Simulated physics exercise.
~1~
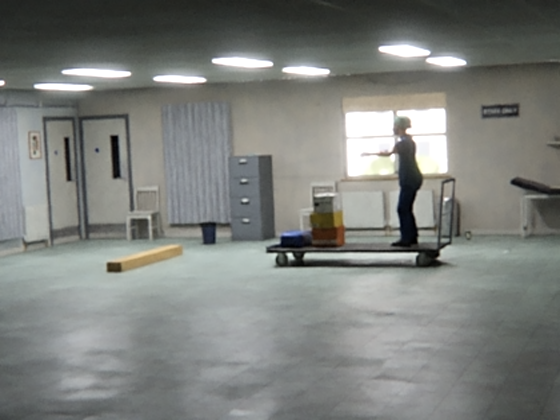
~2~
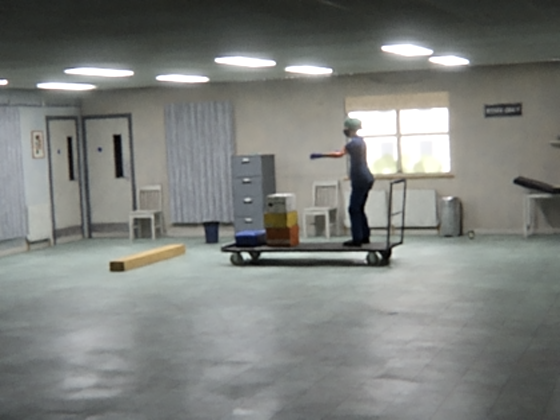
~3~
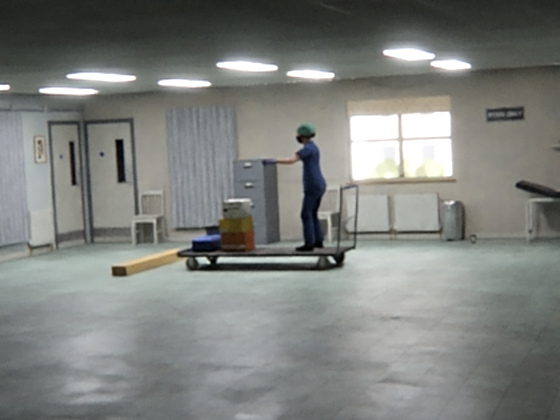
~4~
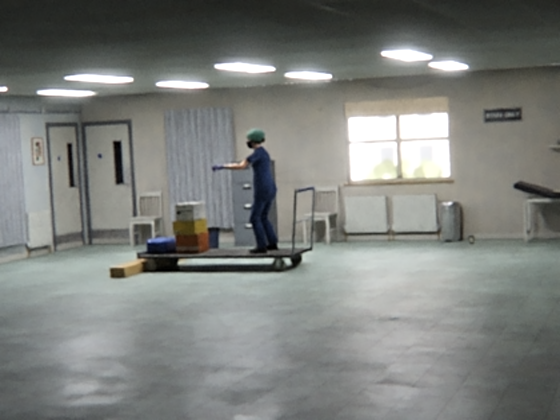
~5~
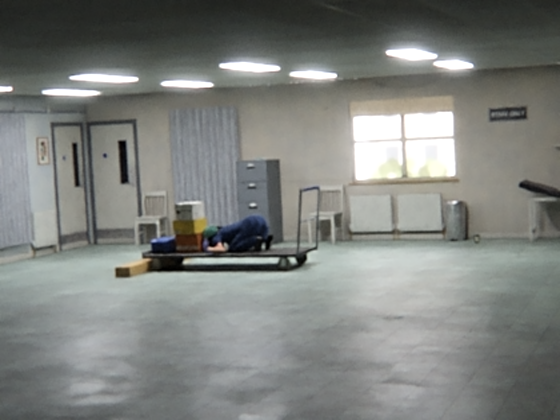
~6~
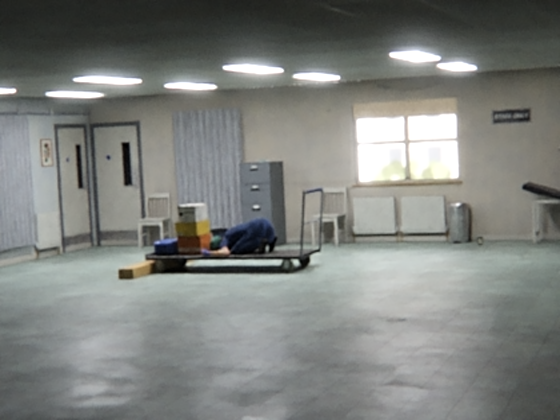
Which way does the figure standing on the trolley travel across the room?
The figure travels to the left, riding on the trolley towards the wooden beam.
